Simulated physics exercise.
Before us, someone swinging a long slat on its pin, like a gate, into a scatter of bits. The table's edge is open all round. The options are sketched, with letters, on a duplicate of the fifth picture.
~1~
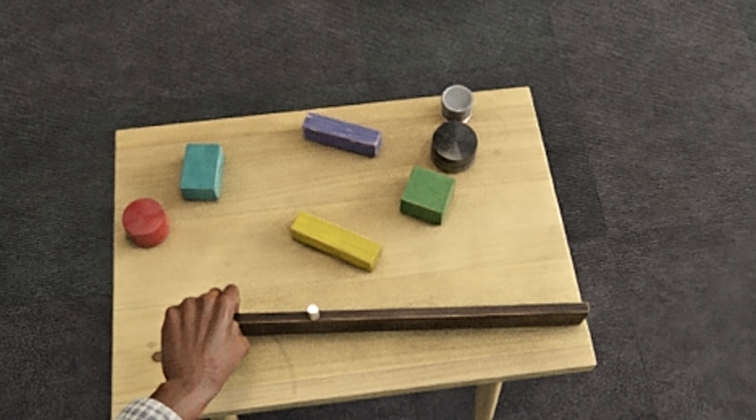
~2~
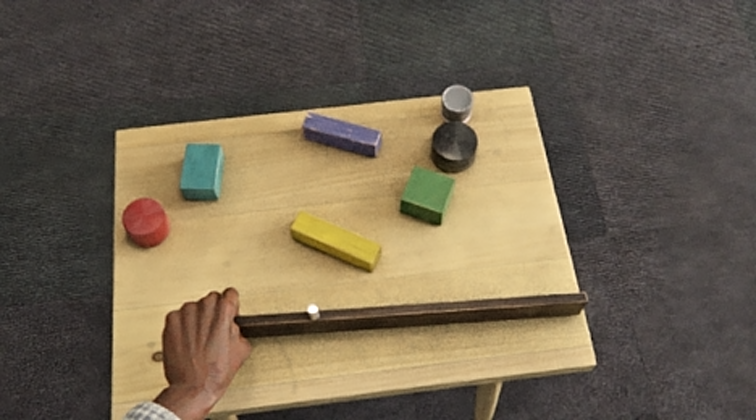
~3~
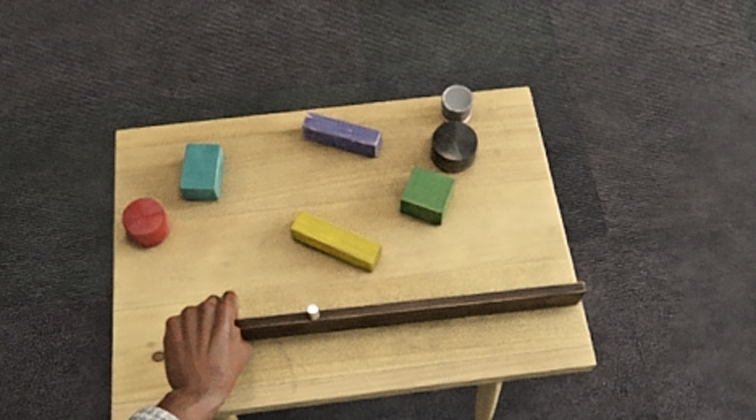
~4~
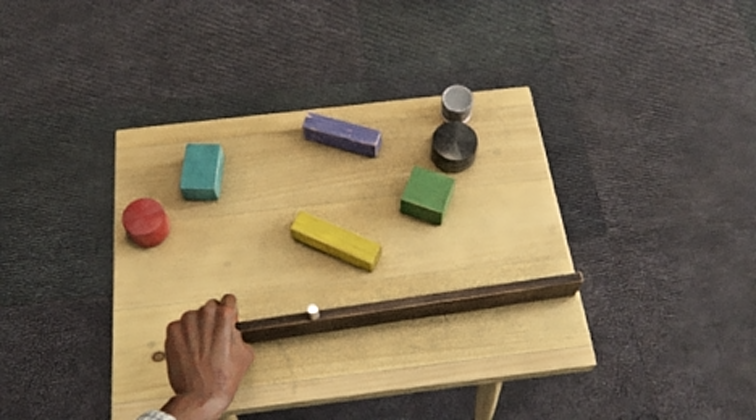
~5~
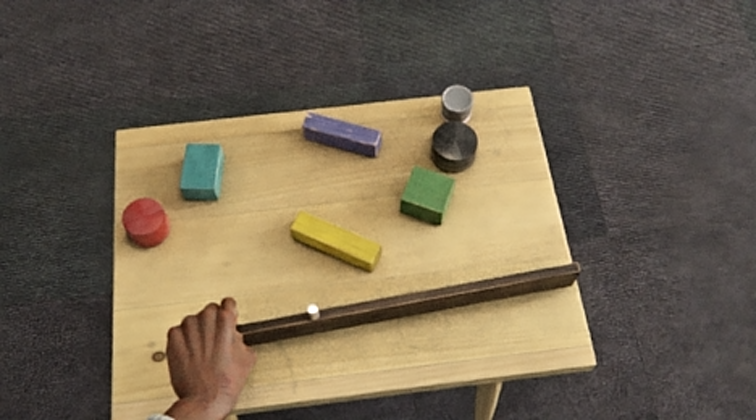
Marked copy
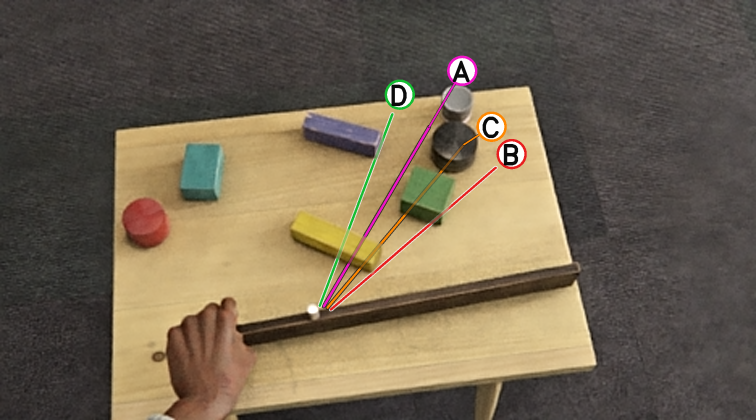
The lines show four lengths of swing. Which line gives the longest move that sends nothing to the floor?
No farther than D.
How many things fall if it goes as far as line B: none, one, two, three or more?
The count is none.
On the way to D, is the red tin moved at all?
By then, no.
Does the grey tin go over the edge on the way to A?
No.
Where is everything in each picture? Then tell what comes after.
Turquoise block (202, 172); arm (457, 311); green block (427, 195), in the first picture.
Arm (456, 306); grey tin (457, 106), in the second picture.
Arm (455, 300); blue bar (342, 135), in the third picture.
Arm (454, 295); turquoise block (202, 172), in the fourth picture.
Arm (453, 290); yellow stick (336, 241); grey tin (457, 106); black tin (454, 147), in the fifth picture.
On the marked copy, A at (379, 212); B at (417, 236); C at (399, 222); D at (358, 205).
Taking D. A third of the way, arm (432, 243); grey tin (457, 106); red tin (147, 223).
Two thirds of the way, arm (393, 209); black tin (427, 129); green block (398, 169).
When it is over, arm (360, 194); black tin (371, 102); blue bar (303, 119); nothing has fallen.
As for the rest, A is safe but short; B is safe but short; C is safe but short.
